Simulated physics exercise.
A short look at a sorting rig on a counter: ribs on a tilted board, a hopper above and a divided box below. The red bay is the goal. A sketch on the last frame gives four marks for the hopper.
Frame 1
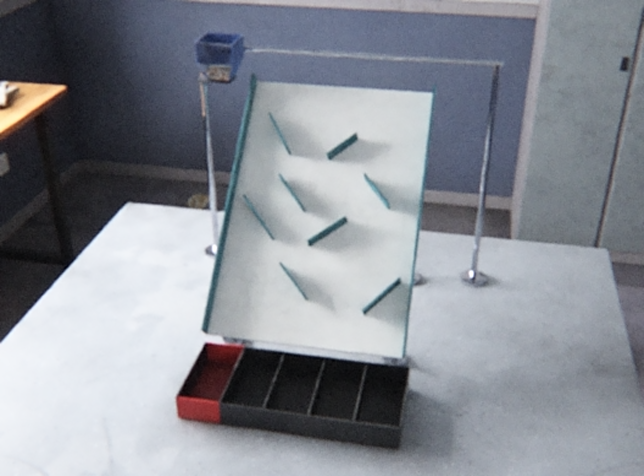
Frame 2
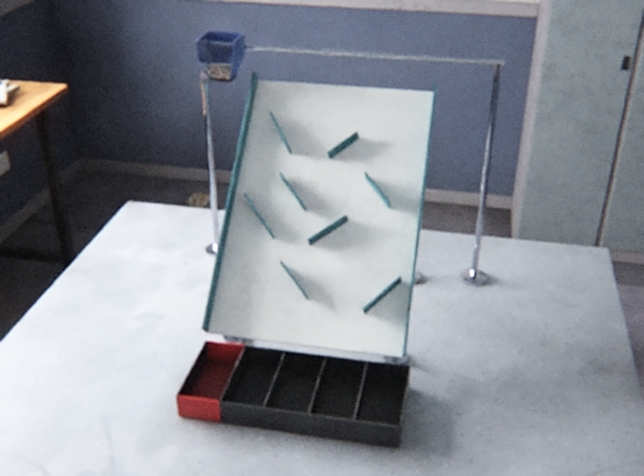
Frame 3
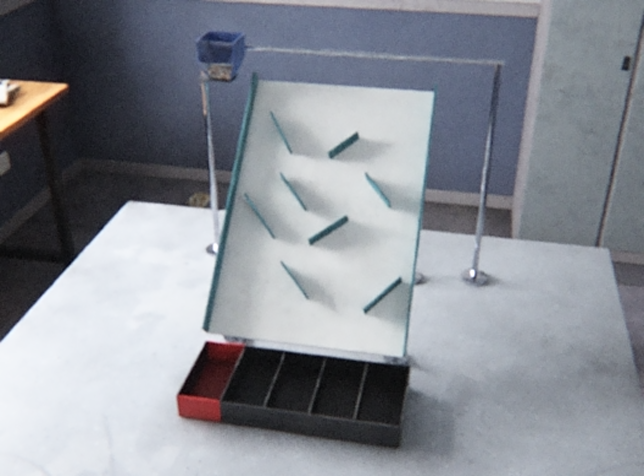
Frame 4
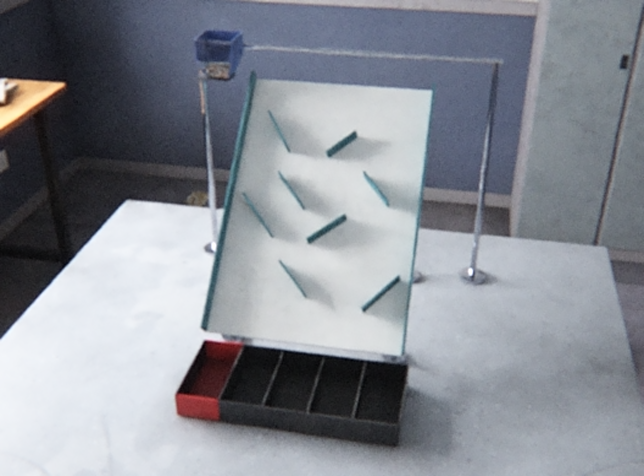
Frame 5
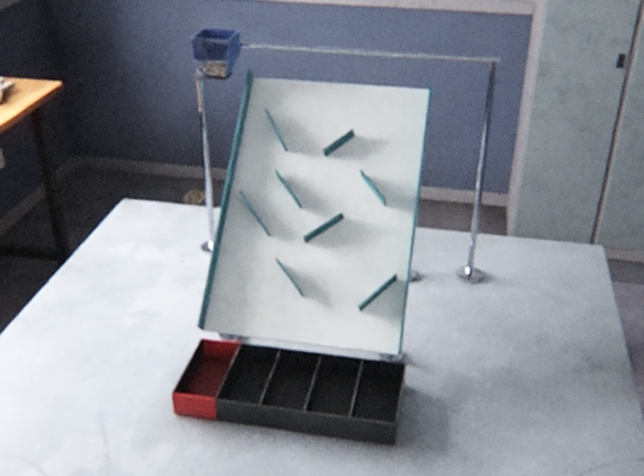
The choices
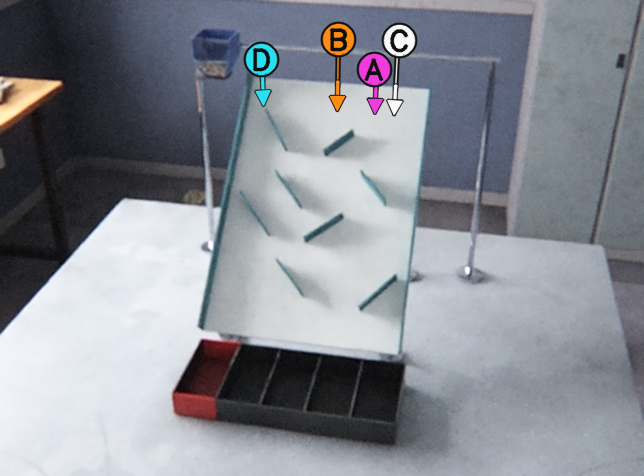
The video shows a tilted white board with angled ribs on a counter, a small blue hopper above its upper left and a divided box below with a red bay at left; nothing in the rig visibly moves.
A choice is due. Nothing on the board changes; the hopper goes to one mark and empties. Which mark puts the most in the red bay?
Take D.
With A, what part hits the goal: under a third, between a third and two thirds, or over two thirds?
It is under a third.
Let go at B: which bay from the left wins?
The fourth from the left.
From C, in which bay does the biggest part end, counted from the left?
The fifth.
On the marked copy, mark A meets the board at (375, 108); mark B meets the board at (337, 105); mark C meets the board at (394, 109); mark D meets the board at (263, 100).
With A, about a tenth in the red bay, the larger part in other bays.
With B, about a tenth in the red bay, the larger part in other bays, just a few outside the box.
With C, about a tenth in the red bay, the larger part in other bays, just a few outside the box.
With D, roughly half in the red bay, roughly half in other bays.
